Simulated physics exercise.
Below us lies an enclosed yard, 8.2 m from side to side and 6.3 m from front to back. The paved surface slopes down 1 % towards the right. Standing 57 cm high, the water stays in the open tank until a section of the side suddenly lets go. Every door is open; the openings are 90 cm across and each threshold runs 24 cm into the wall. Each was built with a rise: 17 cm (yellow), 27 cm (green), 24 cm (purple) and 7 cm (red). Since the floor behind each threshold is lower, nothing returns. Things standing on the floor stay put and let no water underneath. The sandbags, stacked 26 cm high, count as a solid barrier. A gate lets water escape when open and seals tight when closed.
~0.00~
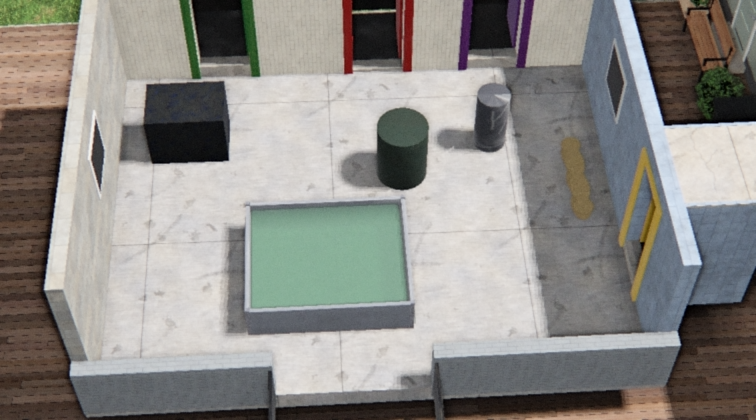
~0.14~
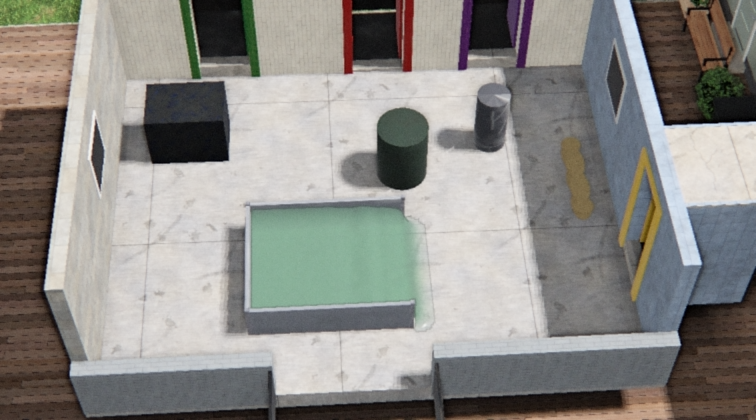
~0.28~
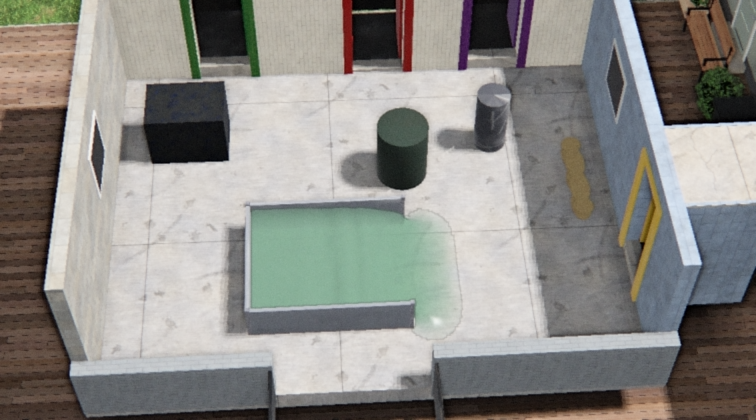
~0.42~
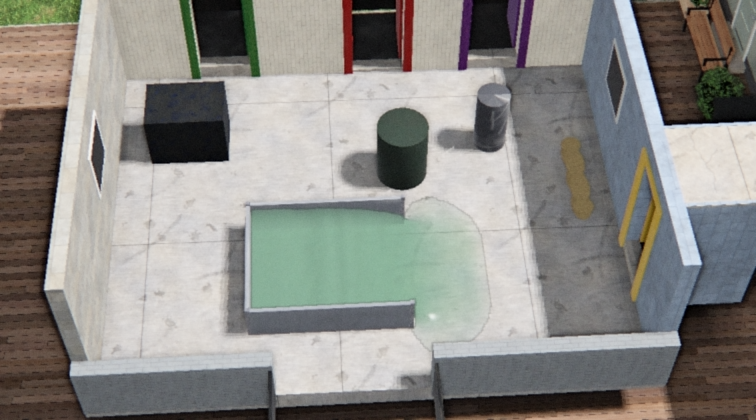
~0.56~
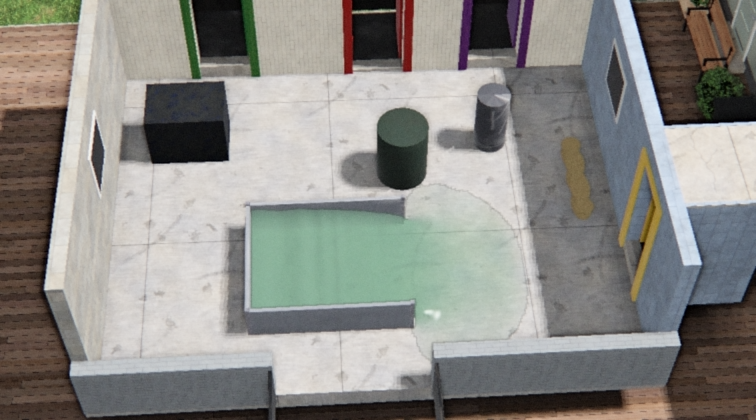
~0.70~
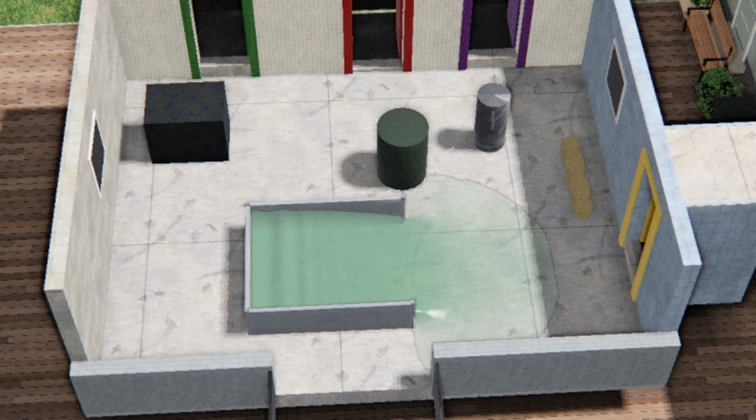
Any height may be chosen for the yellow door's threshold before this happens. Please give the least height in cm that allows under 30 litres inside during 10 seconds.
It would have to be roughly 25 cm high.
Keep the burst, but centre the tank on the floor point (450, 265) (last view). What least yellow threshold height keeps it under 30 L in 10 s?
It must be around 35 cm tall.
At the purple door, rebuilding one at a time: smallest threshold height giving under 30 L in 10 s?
For purple, a step near 9.0 cm.
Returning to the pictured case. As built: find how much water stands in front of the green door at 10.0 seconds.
Lab note: Depth approx. 4.0 cm.
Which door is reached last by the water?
It's the green one.
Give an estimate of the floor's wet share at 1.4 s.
Some 30 per cent is wet.
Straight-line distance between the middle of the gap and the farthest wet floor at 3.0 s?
About 5.6 metres out.
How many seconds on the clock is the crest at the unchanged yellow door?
Peak time: About 2.8 s.
After 1.4 s water covers 30 % of the floor; 28 cm at the yellow door, 3 litres in over its 17 cm threshold.
After 3.0 s water covers 35 % of the floor, deepest (34 cm) near (642, 353); 31 cm at the yellow door, 98 litres in over its 17 cm threshold.
After 10.0 s water covers 85 % of the floor, deepest (12 cm) near (136, 101); 8 cm at the yellow door, 154 litres in over its 17 cm threshold.
At the yellow door as built, the water arrived by 1.1 s and peaked near 32 cm at 2.8 s.
With a threshold of 21.5 cm, 73 litres would have come in within the 10 s; with 28.5 cm, 9 litres. So under 30 litres takes about 25 cm.
